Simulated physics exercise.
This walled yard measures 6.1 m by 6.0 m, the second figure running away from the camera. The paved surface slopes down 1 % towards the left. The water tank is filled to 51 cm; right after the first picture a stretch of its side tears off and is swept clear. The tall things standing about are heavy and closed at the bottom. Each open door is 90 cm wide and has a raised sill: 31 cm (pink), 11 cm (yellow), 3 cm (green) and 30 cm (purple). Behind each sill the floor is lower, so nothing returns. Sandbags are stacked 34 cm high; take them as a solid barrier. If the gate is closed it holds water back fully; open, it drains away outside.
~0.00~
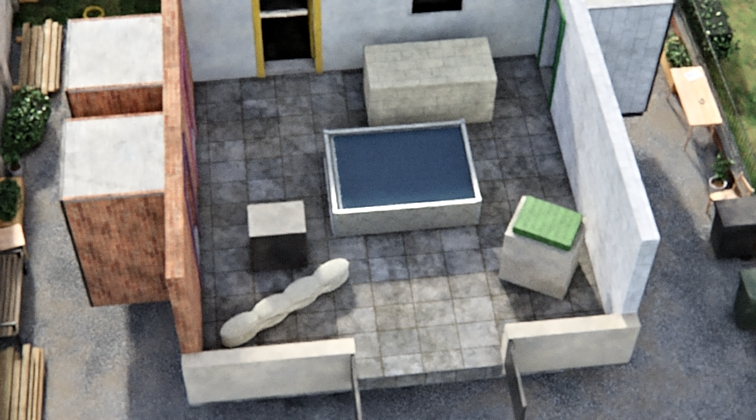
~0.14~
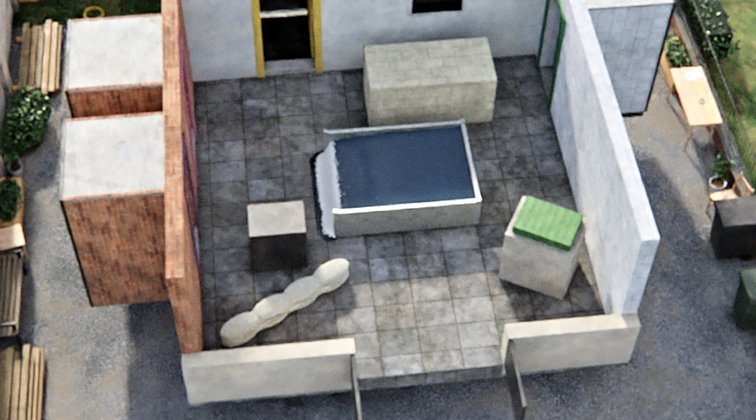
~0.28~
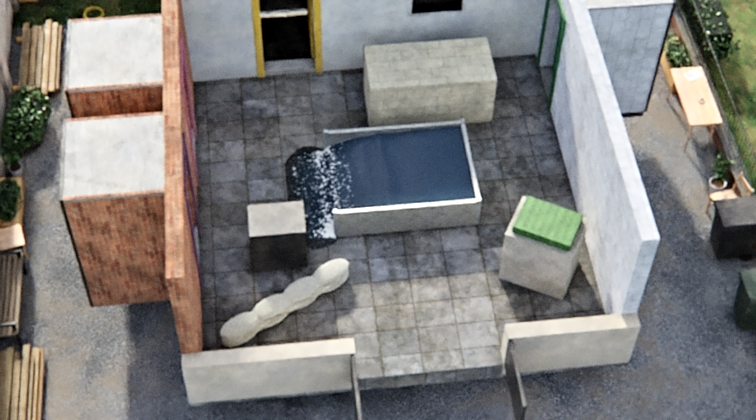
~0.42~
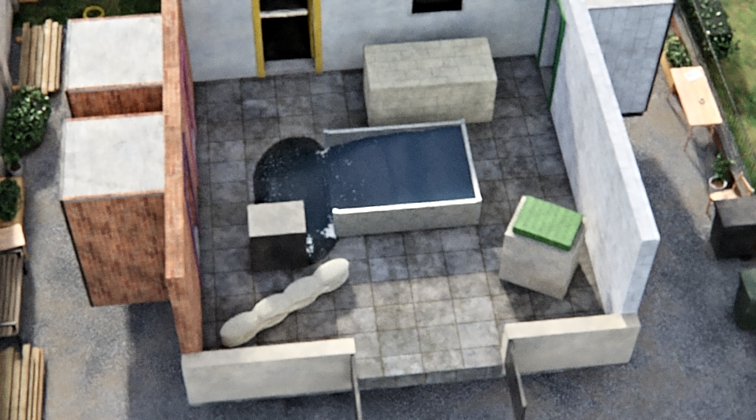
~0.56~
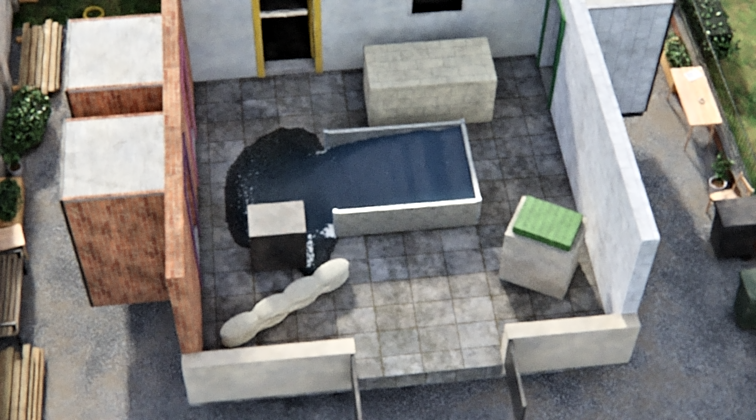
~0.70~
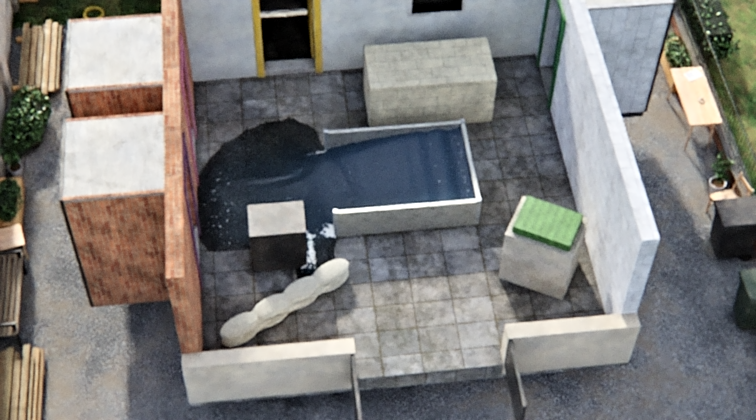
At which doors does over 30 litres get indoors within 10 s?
Within that time: At the pink door it keeps below the limit; at the yellow door it keeps below the limit; at the green door it passes the limit; at the purple door it does not reach the limit.
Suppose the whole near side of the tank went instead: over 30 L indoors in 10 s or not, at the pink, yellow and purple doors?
Against that limit: Pink under, yellow below, purple under.
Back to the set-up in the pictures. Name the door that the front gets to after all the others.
It is the green one.
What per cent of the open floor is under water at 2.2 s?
Some 30 per cent of it.
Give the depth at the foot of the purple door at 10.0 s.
About 7.5 cm.
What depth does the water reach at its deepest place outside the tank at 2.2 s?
Up to some 38 cm.
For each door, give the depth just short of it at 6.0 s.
Depths in cm: Pink 13, yellow 10, green 8, purple 13.
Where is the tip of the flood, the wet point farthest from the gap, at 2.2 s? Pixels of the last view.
Near (205, 379).
After 1.4 s water covers 20 % of the floor and is deepest (35 cm) near (199, 224); pink door 24 cm at the sill, 0 L in, yellow door not reached, green door not reached, purple door 19 cm at the sill, 0 L in.
After 2.2 s water covers 30 % of the floor and is deepest (38 cm) near (194, 85); pink door 27 cm at the sill, 0 L in, yellow door not reached, green door not reached, purple door 23 cm at the sill, 0 L in.
After 3.5 s water covers 45 % of the floor and is deepest (30 cm) near (194, 85); pink door 18 cm at the sill, 0 L in, yellow door 13 cm at the sill, 0 L in, green door not reached, purple door 17 cm at the sill, 1 L in.
After 6.0 s water covers 75 % of the floor and is deepest (16 cm) near (529, 58); pink door 13 cm at the sill, 0 L in, yellow door 10 cm at the sill, 6 L in, green door 8 cm at the sill, 14 L in, purple door 13 cm at the sill, 1 L in.
After 10.0 s water covers 95 % of the floor and is deepest (11 cm) near (196, 147); pink door 11 cm at the sill, 0 L in, yellow door 8 cm at the sill, 6 L in, green door 5 cm at the sill, 59 L in, purple door 7 cm at the sill, 1 L in.
